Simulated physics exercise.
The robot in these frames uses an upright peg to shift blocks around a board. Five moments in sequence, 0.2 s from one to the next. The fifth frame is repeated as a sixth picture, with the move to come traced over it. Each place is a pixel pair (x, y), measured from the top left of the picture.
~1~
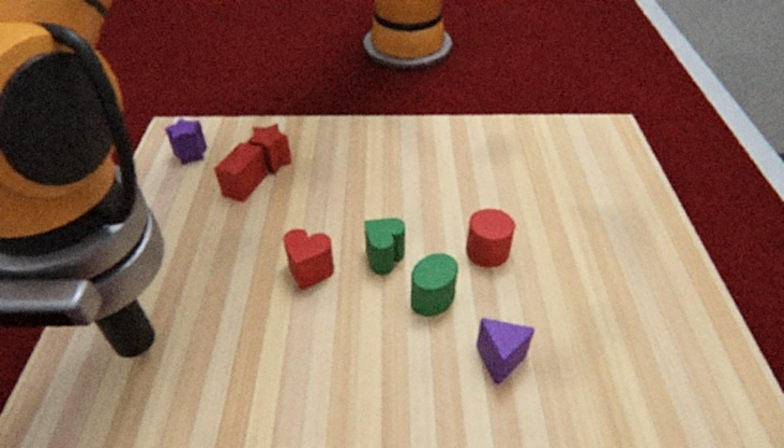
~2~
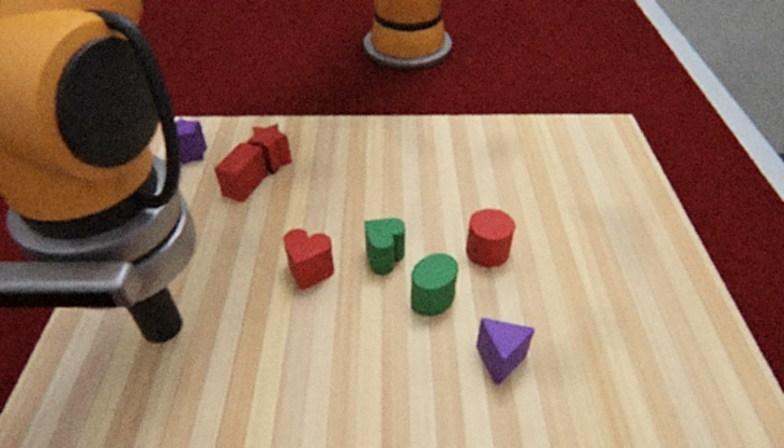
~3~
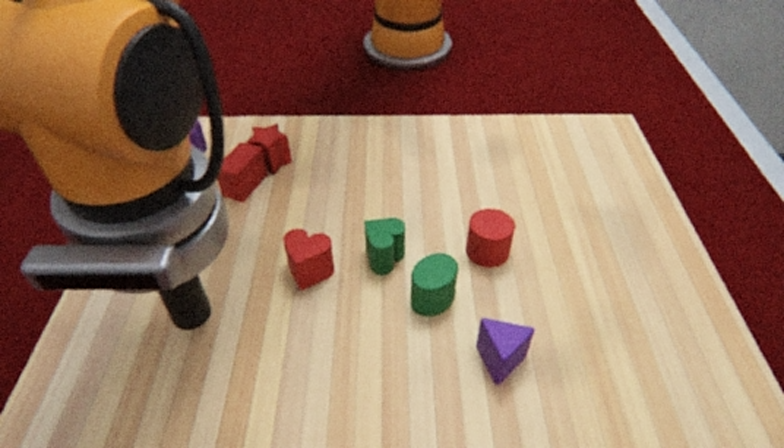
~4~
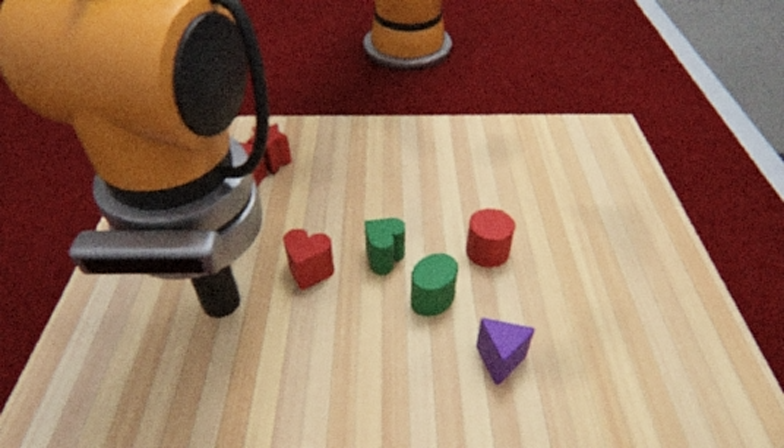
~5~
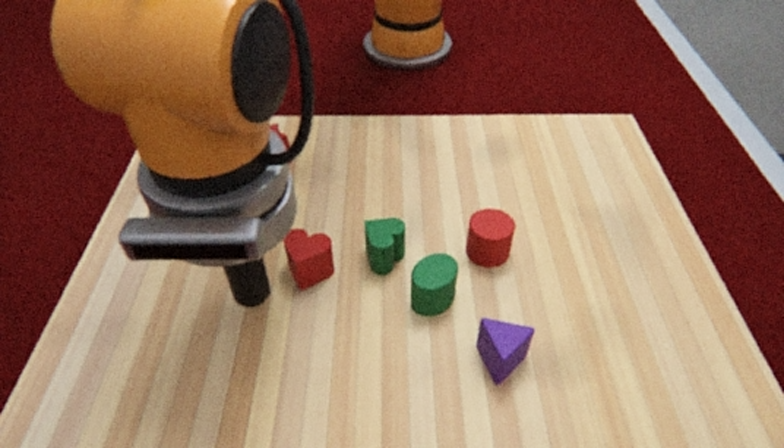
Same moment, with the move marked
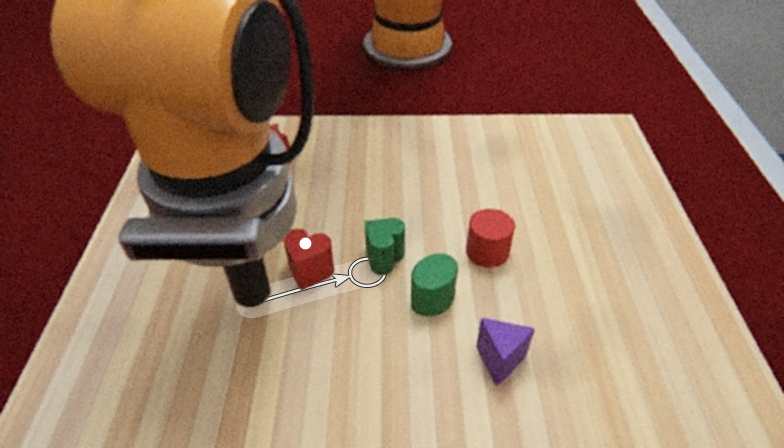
An orange robot arm with a dark peg moving rightward over a wooden board toward a red heart block, the blocks staying still.
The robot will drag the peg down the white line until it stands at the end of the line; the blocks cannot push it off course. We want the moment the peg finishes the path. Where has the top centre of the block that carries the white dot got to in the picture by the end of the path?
At the end it should sit near (333, 224).
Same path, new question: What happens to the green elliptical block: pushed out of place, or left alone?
By the last moment, the green elliptical block will still be in its place.
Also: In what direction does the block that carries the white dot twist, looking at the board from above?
It is turned anticlockwise.
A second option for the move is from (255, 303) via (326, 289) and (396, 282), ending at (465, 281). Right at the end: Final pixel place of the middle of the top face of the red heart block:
The spot you're after is about (326, 232) in the image.
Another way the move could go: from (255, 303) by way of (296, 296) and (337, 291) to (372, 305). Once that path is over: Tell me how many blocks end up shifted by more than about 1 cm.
A single block is moved.
The drawn path runs from (255, 303) directly to (368, 272); the dot is on the red heart block.
The first path, step by step. One third of the way, peg (292, 281); red heart block (312, 239), turned 20° anticlockwise.
Two thirds of the way, peg (330, 271); red heart block (331, 226), turned 60° anticlockwise.
At the end, peg (367, 262); red heart block (333, 224), turned 75° anticlockwise; green heart block (393, 226), turned 15° anticlockwise; green elliptical block not moved.
